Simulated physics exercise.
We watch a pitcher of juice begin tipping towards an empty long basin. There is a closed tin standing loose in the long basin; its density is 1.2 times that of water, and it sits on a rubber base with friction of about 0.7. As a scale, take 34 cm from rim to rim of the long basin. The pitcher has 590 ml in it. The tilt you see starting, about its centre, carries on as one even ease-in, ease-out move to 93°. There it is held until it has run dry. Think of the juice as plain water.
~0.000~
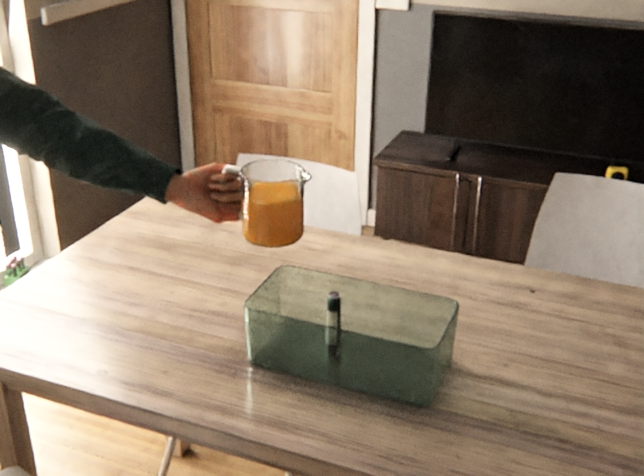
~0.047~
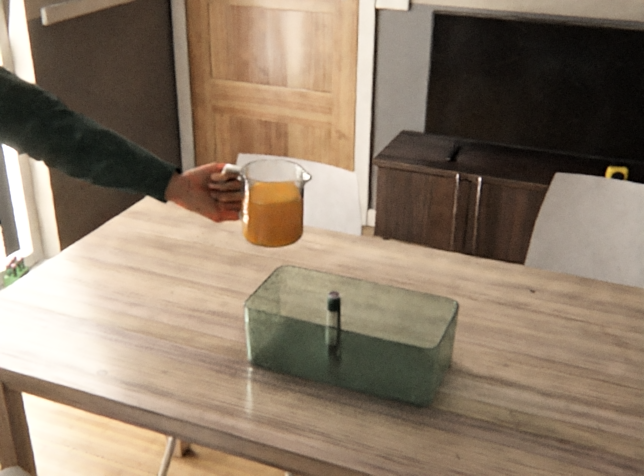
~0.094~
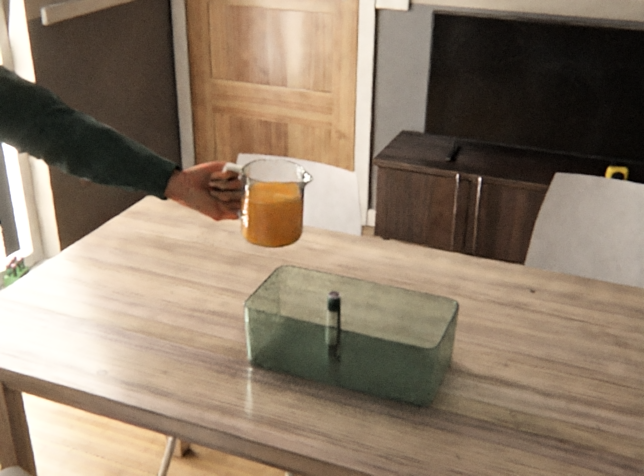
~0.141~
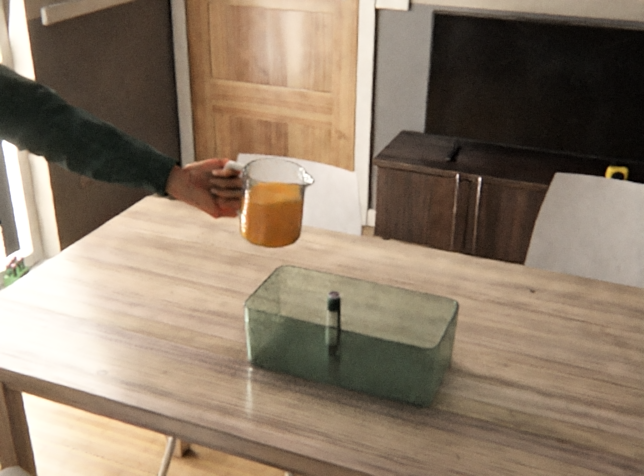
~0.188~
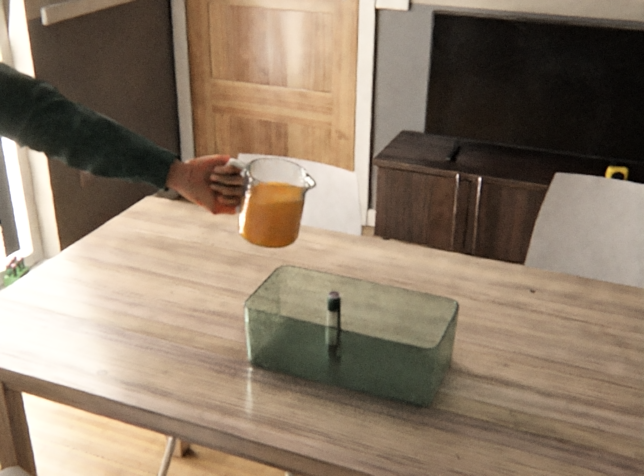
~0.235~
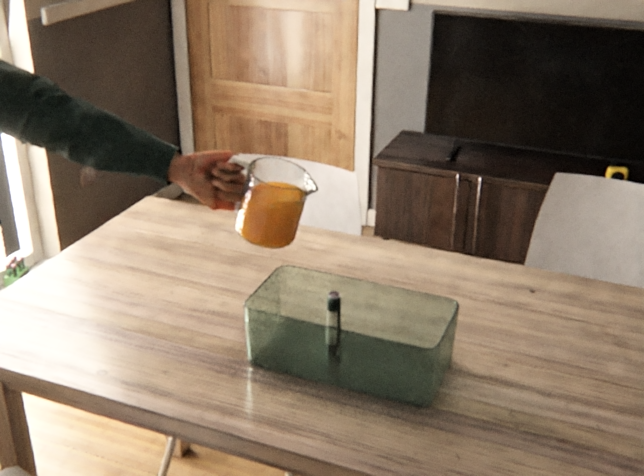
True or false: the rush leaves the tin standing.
True.
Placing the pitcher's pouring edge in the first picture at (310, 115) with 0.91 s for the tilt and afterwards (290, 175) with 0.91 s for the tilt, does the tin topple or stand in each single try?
The tin stays vertical the first time and overturns the second time.
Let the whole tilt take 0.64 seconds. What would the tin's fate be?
In that case the tin does not tip.
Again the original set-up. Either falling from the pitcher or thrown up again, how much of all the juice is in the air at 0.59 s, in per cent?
10 per cent.
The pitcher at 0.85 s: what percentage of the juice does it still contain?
I reckon near 44 per cent still sits there.
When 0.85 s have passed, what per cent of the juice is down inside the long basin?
That comes to about 30 percent.
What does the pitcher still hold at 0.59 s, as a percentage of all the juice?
Close to 90 in a hundred.
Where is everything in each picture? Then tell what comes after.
In the first frame, it leans 0°; its right rim is at (311, 178); the juice meets the walls at (247, 187) and (301, 196); the long basin's rim runs from (262, 285) to (449, 326); the tin's top is at (334, 298).
In the second frame, it leans 1°; its right rim is at (311, 179); the juice meets the walls at (247, 187) and (301, 196).
In the third frame, it leans 2°; its right rim is at (312, 180); the juice meets the walls at (248, 187) and (301, 196).
In the fourth frame, it leans 5°; its right rim is at (314, 183); the juice meets the walls at (248, 188) and (302, 197).
In the fifth frame, it leans 9°; its right rim is at (315, 186); the juice meets the walls at (249, 188) and (302, 197).
In the sixth frame, it leans 14°; its right rim is at (317, 190); the juice meets the walls at (249, 188) and (303, 198).
Then, 0.59 s in, the tilt is 67° and 91 per cent is still to pour; the tin stands where it began.
Then, 0.85 s in, the tilt is 92° and 43 per cent is still to pour; the tin stands where it began.
Then, 1.12 s in, the tilt is 93° and 14 per cent is still to pour; the tin stands where it began.
Then, 1.41 s in, the tilt is 93° and 5 per cent is still to pour; the tin stands where it began.
Finally, the tin stands where it began.
